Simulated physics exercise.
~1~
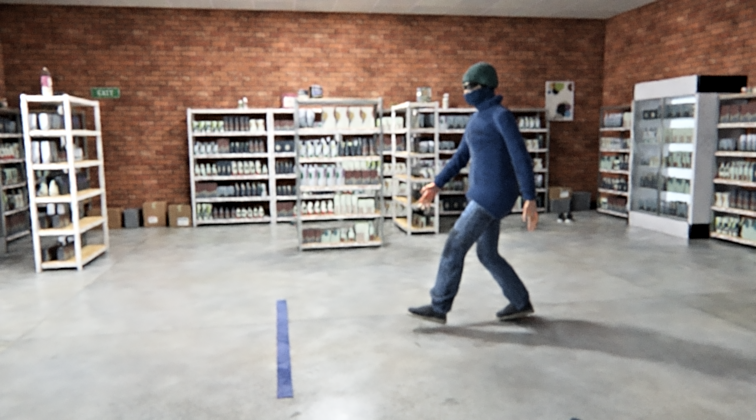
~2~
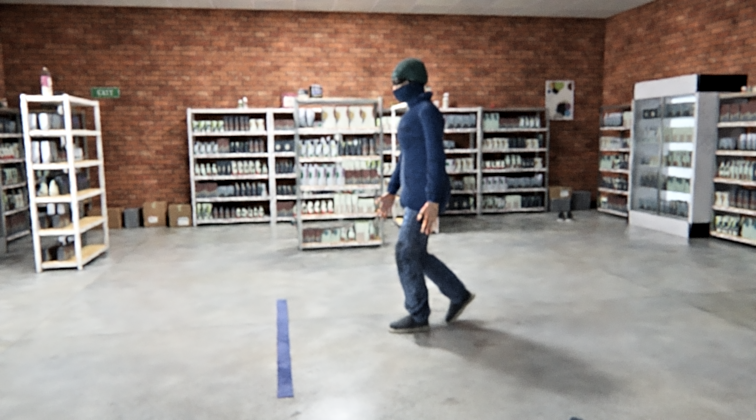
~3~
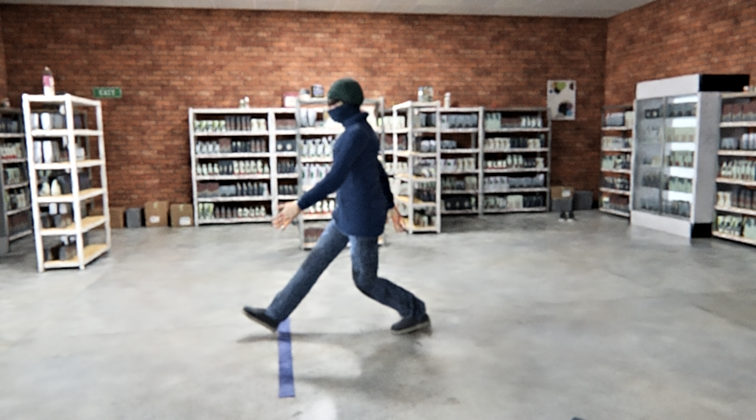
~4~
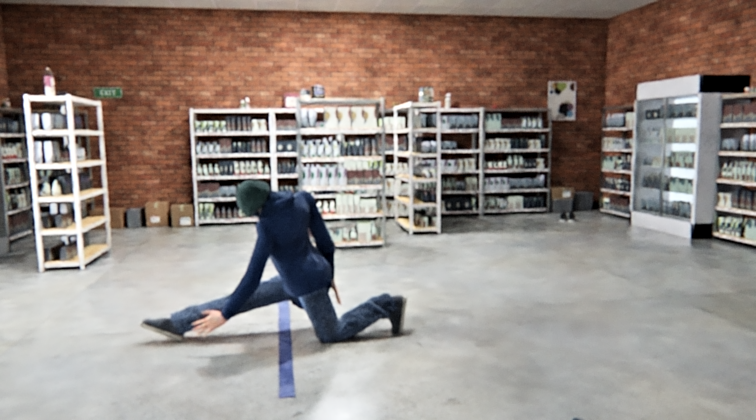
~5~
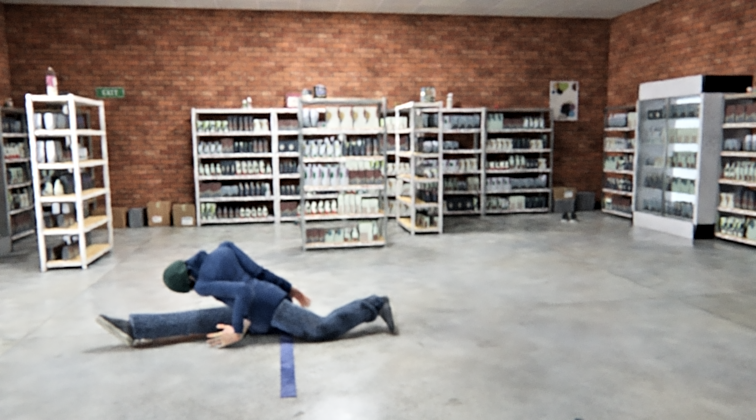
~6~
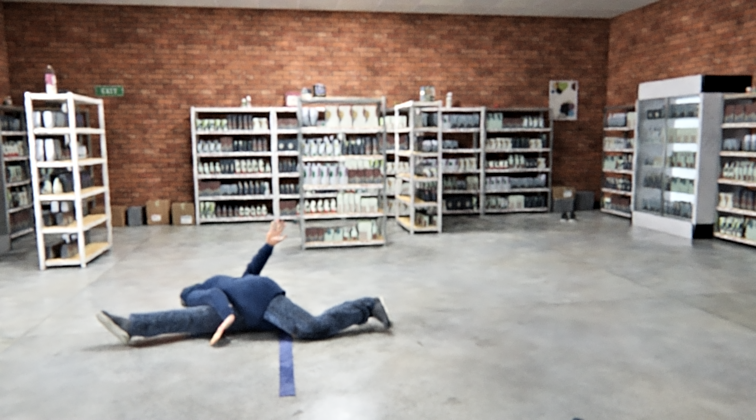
We see a masked person in a beanie and blue sweater walk left through a shop lined with bottle shelves, stride over a blue floor strip, drop into a split and slump forward, ending low across the strip with one arm raised.
